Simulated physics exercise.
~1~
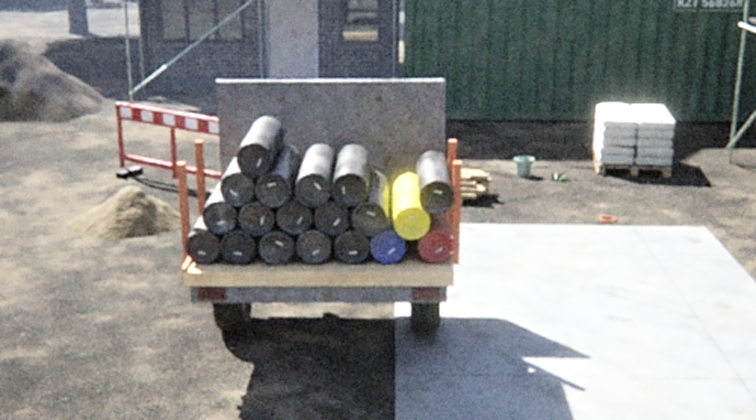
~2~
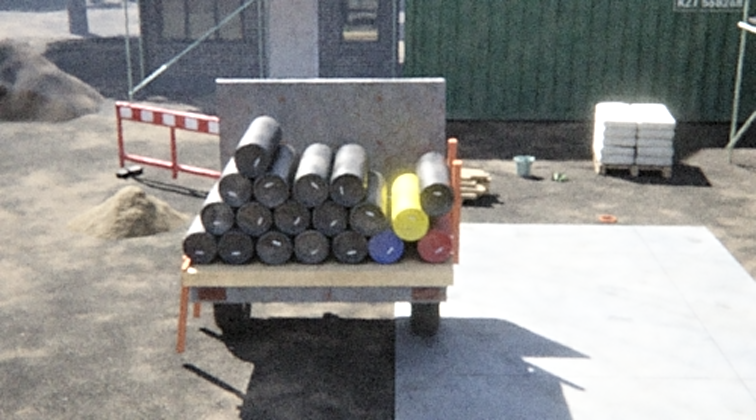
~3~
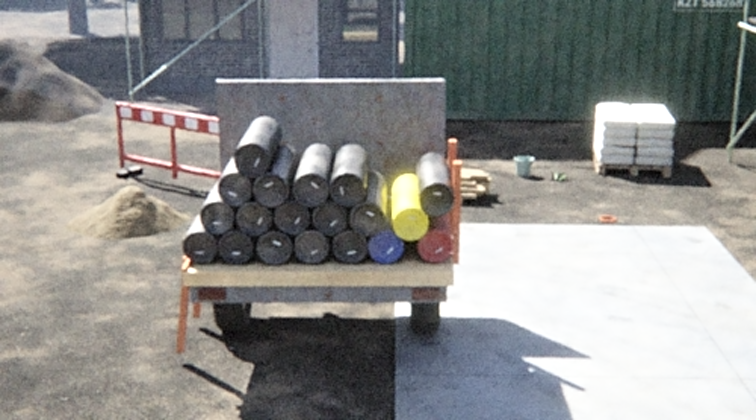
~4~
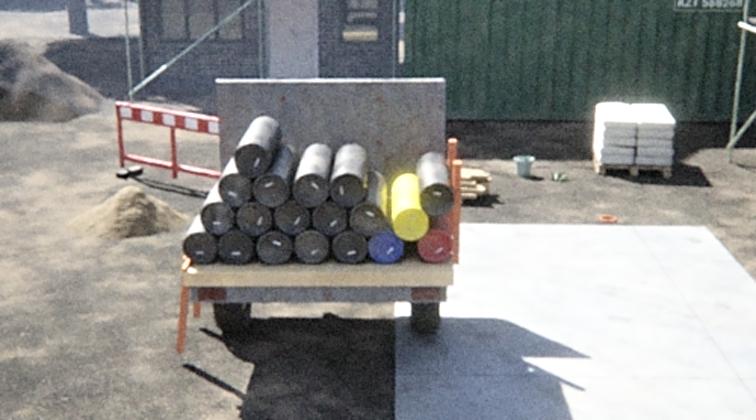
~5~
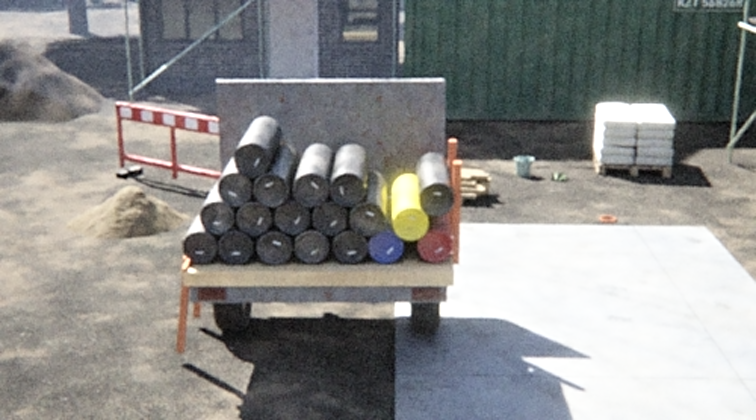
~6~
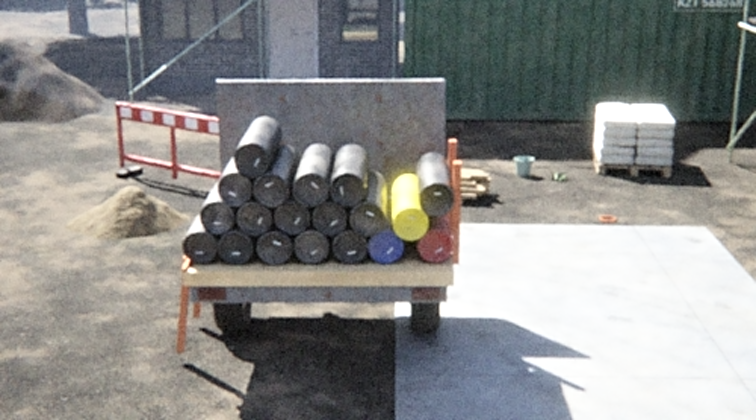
Stacked cylinders stay put on a parked trailer after the orange left-side posts swing down.
